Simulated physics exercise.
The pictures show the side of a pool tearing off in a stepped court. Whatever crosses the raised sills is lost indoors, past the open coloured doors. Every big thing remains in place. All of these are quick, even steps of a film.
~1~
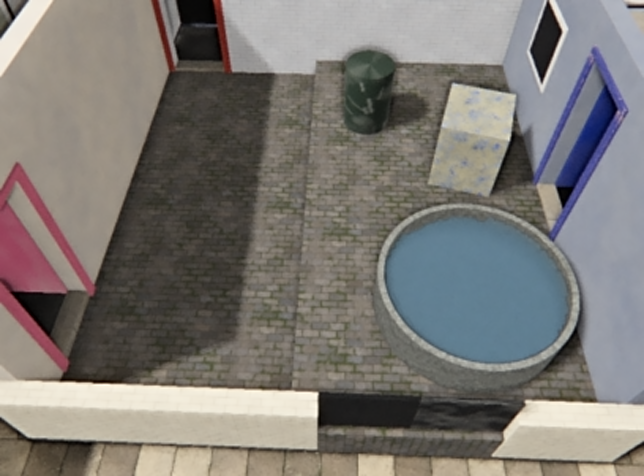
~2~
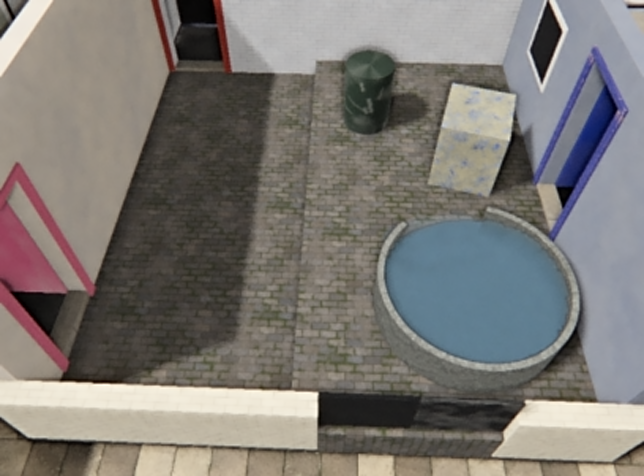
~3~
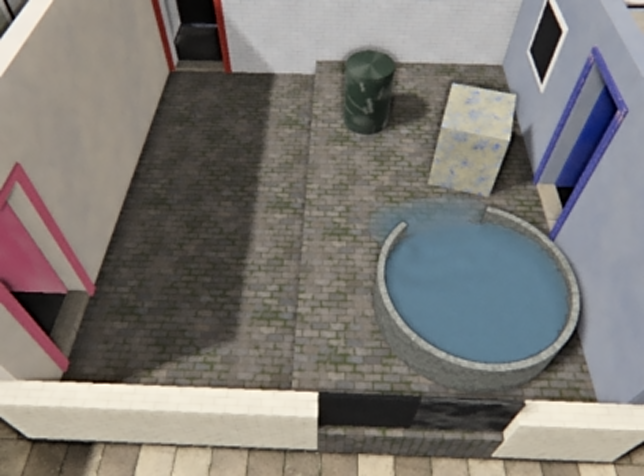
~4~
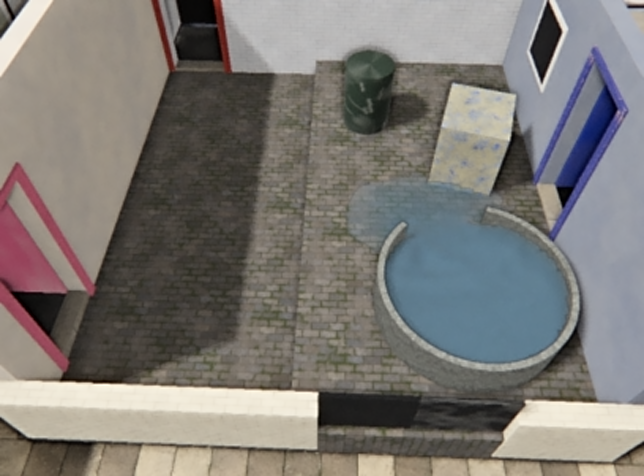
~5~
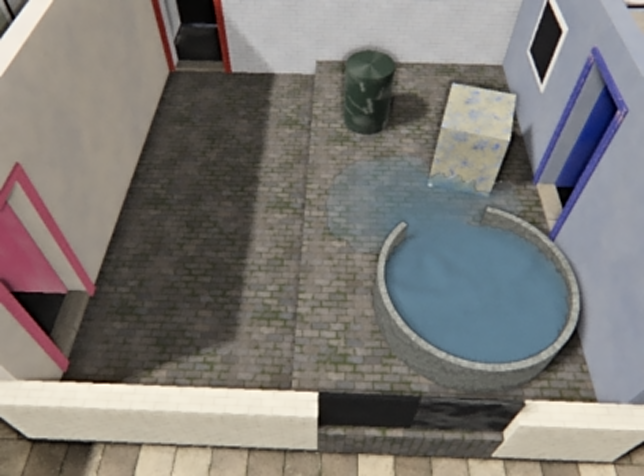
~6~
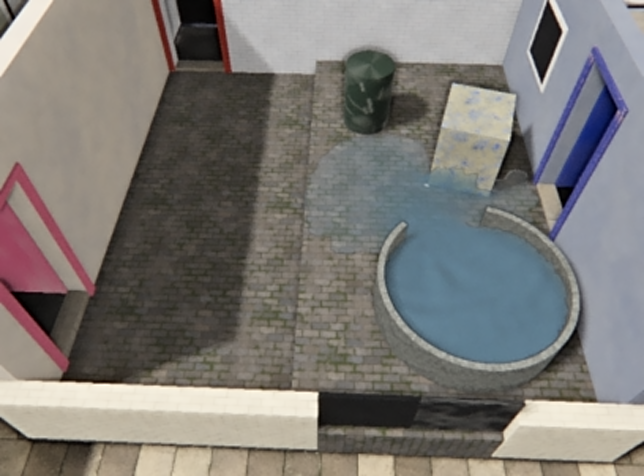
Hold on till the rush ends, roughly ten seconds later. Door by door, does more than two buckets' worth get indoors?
Door by door: Red door - yes; pink door - no; blue door - yes.
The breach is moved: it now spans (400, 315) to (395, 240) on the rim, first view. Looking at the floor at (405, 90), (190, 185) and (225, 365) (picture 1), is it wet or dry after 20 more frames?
In turn: Untouched, swamped, swamped.
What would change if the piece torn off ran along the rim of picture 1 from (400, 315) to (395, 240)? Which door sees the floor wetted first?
The door marked pink.
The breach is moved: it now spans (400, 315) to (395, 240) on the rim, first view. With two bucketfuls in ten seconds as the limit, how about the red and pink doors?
I'd expect the red one to get past the mark and the pink one to get past the mark.
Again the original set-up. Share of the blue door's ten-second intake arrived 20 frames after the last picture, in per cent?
It comes to around 65 percent of the ten-second total.
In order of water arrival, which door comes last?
The pink-painted one.
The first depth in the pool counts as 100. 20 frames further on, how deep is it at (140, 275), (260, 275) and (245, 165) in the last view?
About 0 per cent, then 0 per cent, then 6 per cent.
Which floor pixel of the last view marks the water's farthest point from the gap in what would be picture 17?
The front should reach about (238, 80).
A moment on, water covers 20 % of the floor; the red door not reached, the pink door not reached, the blue door wet at the sill, nothing in.
Next, water covers 40 % of the floor; the red door not reached, the pink door not reached, the blue door over two buckets in.
Then, water covers 55 % of the floor; the red door under two buckets in, the pink door not reached, the blue door over two buckets in.
Later, water covers 75 % of the floor; the red door over two buckets in, the pink door wet at the sill, nothing in, the blue door far over two buckets in.
In the end, water covers 90 % of the floor; the red door over two buckets in, the pink door wet at the sill, nothing in, the blue door far over two buckets in.
